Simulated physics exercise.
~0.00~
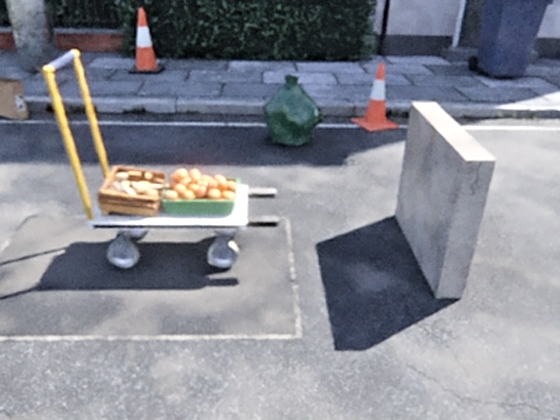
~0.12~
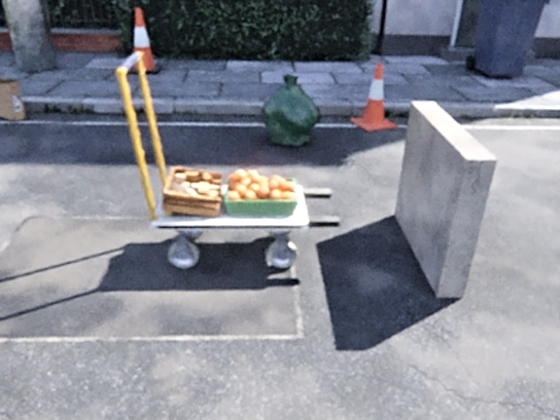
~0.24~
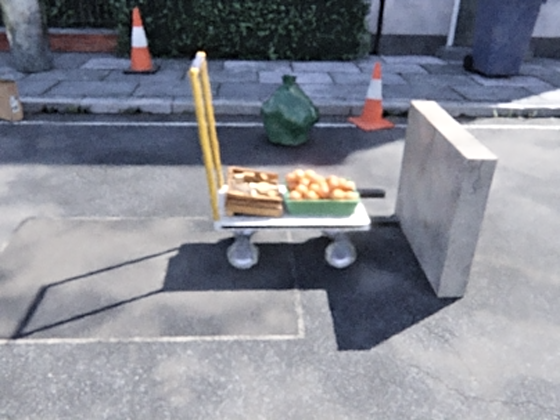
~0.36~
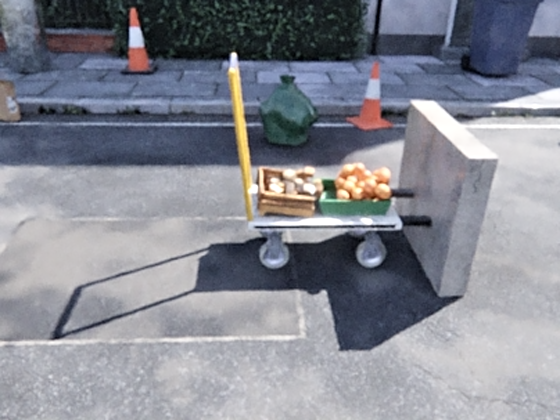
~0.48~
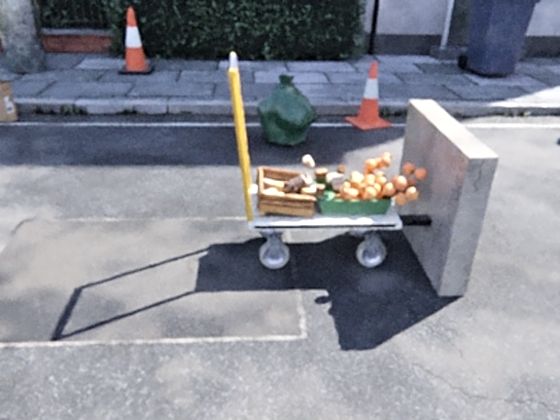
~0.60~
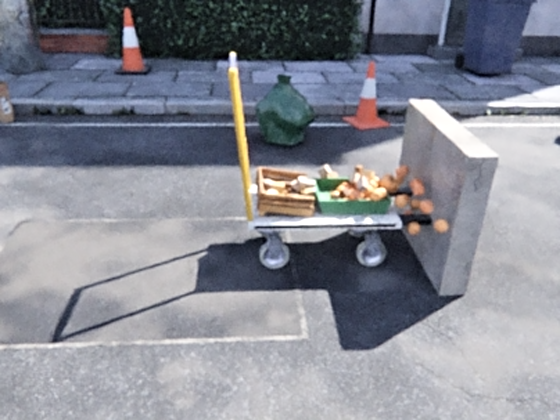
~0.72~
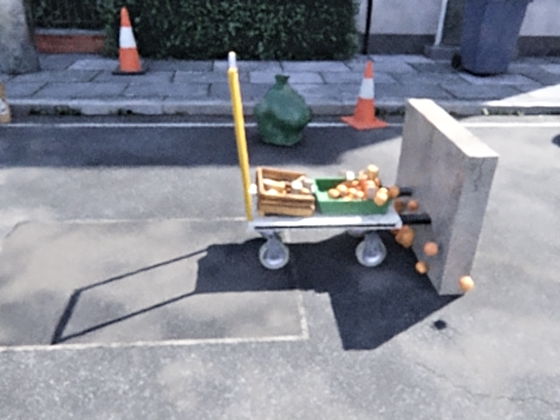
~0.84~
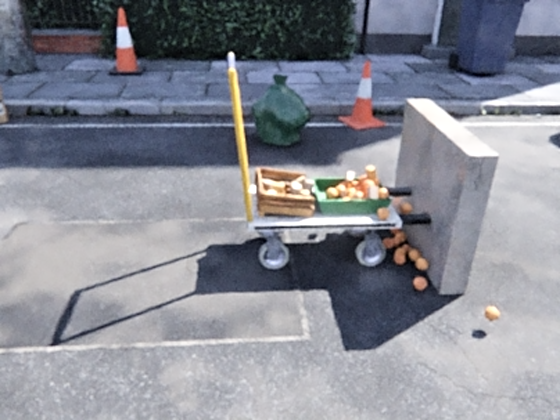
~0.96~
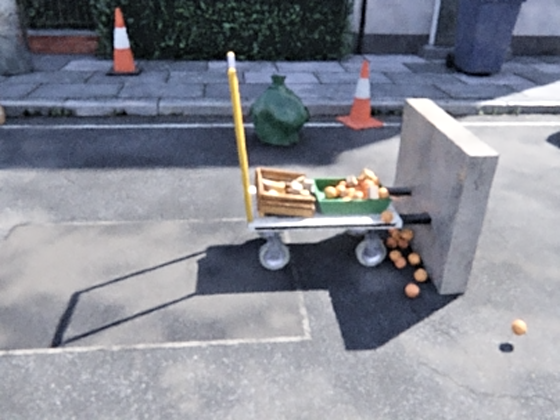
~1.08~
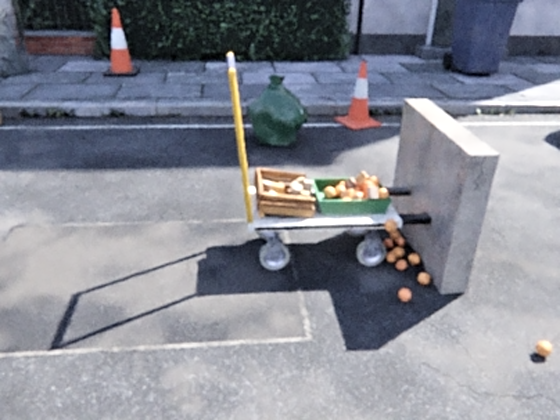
On a sunlit street, a flatbed trolley carrying a wooden tub of blocks and a green tub of oranges rolled right until it stopped against a block wall, and the loads lurched forward, sending several oranges tumbling onto the road, where one rolled away.
